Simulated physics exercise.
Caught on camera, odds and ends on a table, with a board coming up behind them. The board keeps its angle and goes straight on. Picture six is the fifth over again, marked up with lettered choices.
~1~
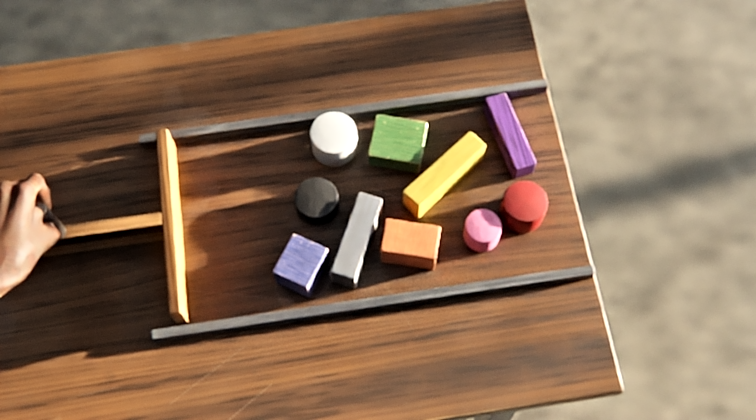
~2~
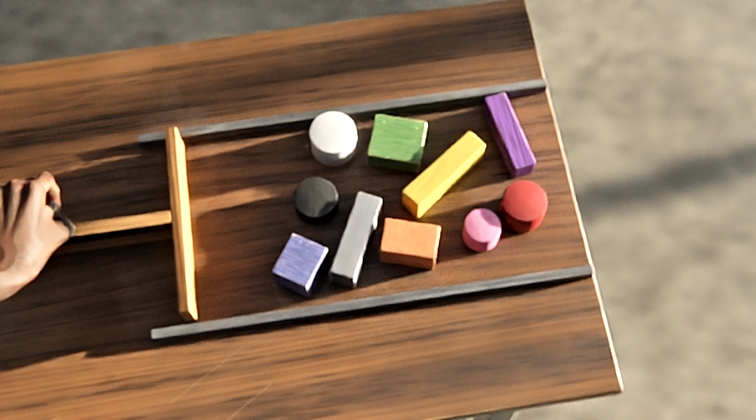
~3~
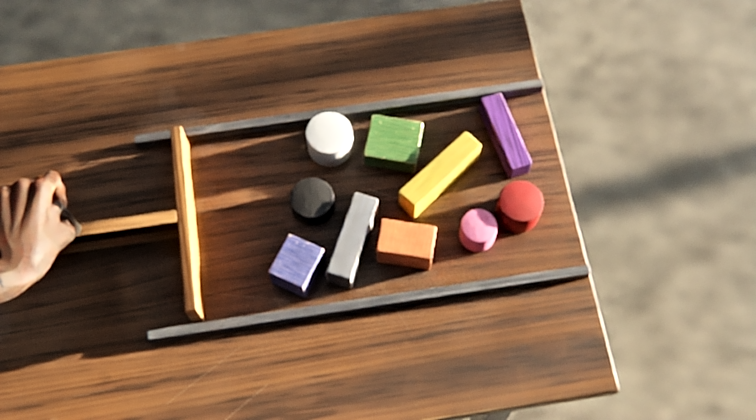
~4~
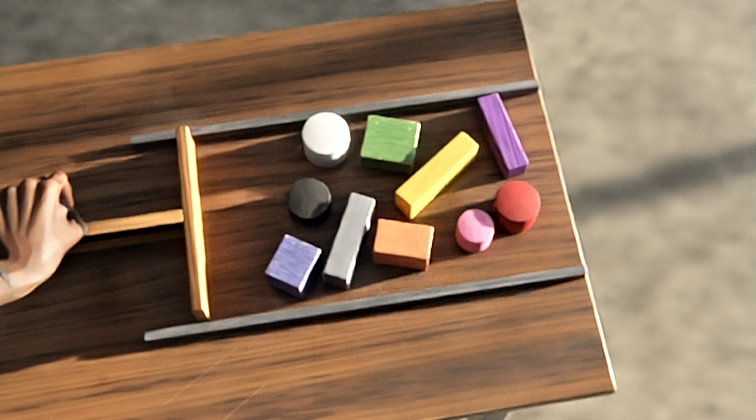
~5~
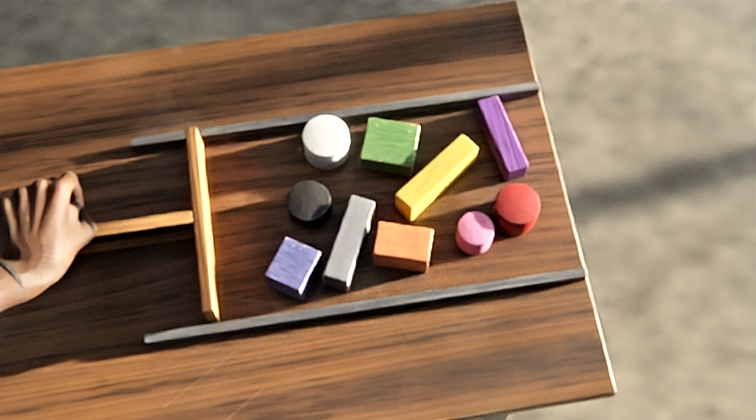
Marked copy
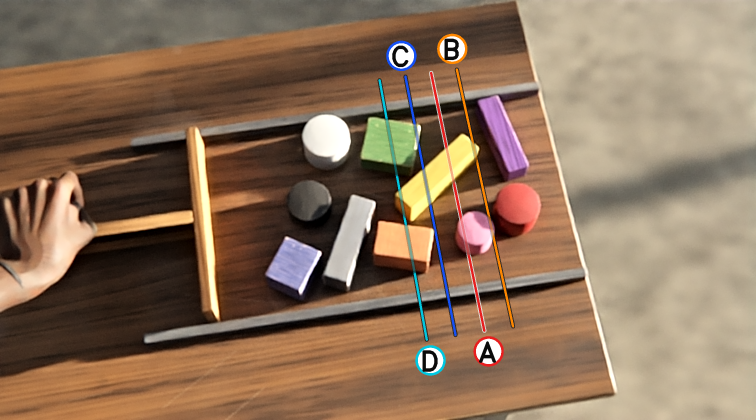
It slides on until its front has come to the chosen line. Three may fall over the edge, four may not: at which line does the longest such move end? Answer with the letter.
Line A.
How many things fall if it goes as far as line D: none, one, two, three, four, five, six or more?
By then, none.
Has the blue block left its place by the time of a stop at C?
Yes.
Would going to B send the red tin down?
By then, yes.
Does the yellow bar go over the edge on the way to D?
No.
On the marked copy, A at (456, 195); B at (483, 191); C at (429, 199); D at (402, 203).
Taking A. A third of the way, board (291, 202); blue block (329, 254); grey stick (361, 242).
Two thirds of the way, board (384, 188); red tin (548, 198); purple stick (518, 134).
When it is over, board (454, 178); red tin over the edge; purple stick over the edge; three fallen.
As for the rest, B drops five; C is within the limit but short; D is within the limit but short.
